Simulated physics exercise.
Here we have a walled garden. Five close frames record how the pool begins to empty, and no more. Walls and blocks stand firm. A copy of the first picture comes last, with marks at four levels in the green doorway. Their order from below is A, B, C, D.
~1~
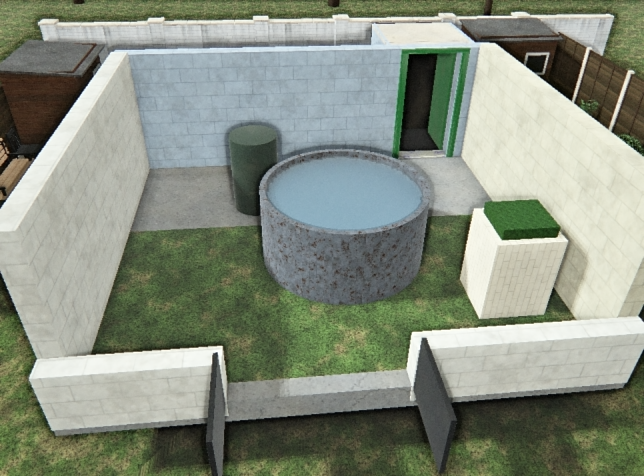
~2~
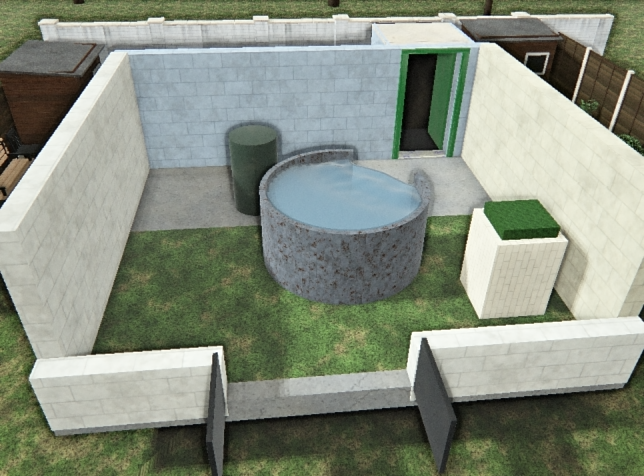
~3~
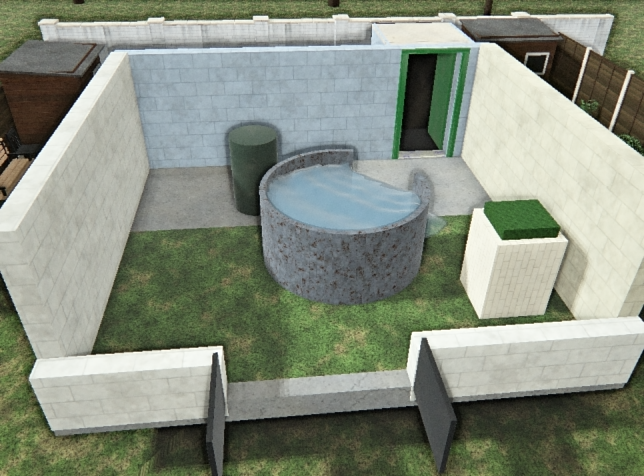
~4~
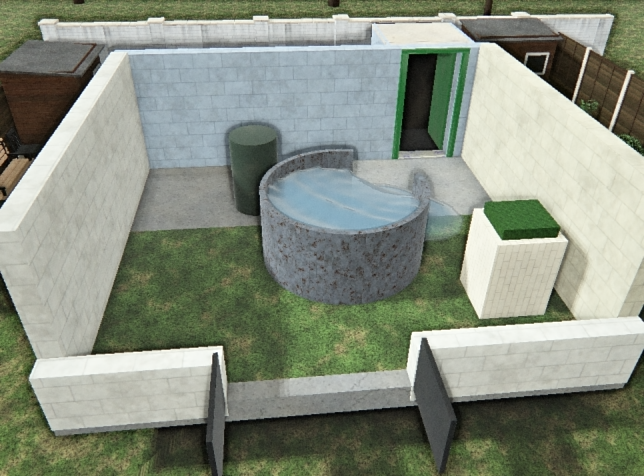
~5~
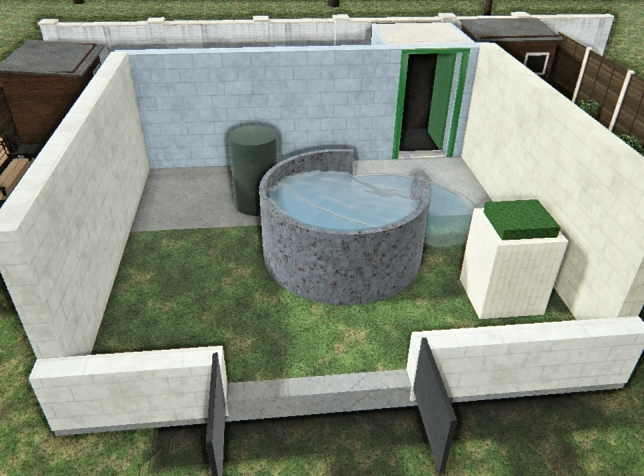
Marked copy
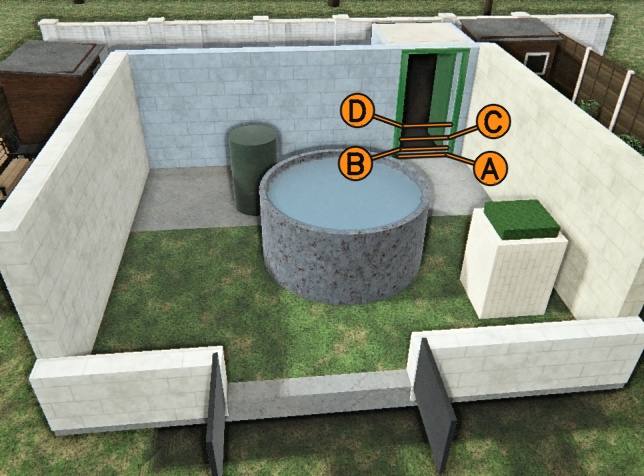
Water in a round stone pool sloshed and dropped as the back of its wall opened up, then poured out behind and spread across the paving to the right, near the green doorway.
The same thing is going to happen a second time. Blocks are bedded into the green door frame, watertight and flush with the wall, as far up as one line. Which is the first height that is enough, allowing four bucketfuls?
Choose D.
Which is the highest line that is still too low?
Here it is line C.
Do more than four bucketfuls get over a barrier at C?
Yes, that goes wrong.
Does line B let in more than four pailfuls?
Yes, it does.
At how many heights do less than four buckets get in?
One of the four.
On the marked copy, A at (422, 155); B at (423, 148); C at (424, 138); D at (426, 125); from the bottom up A, B, C, D.
If A is chosen, dozens of bucketfuls pour in.
If B is chosen, dozens of bucketfuls pour in.
If C is chosen, about 9 bucketfuls get in.
If D is chosen, a splash gets over, under a bucket.
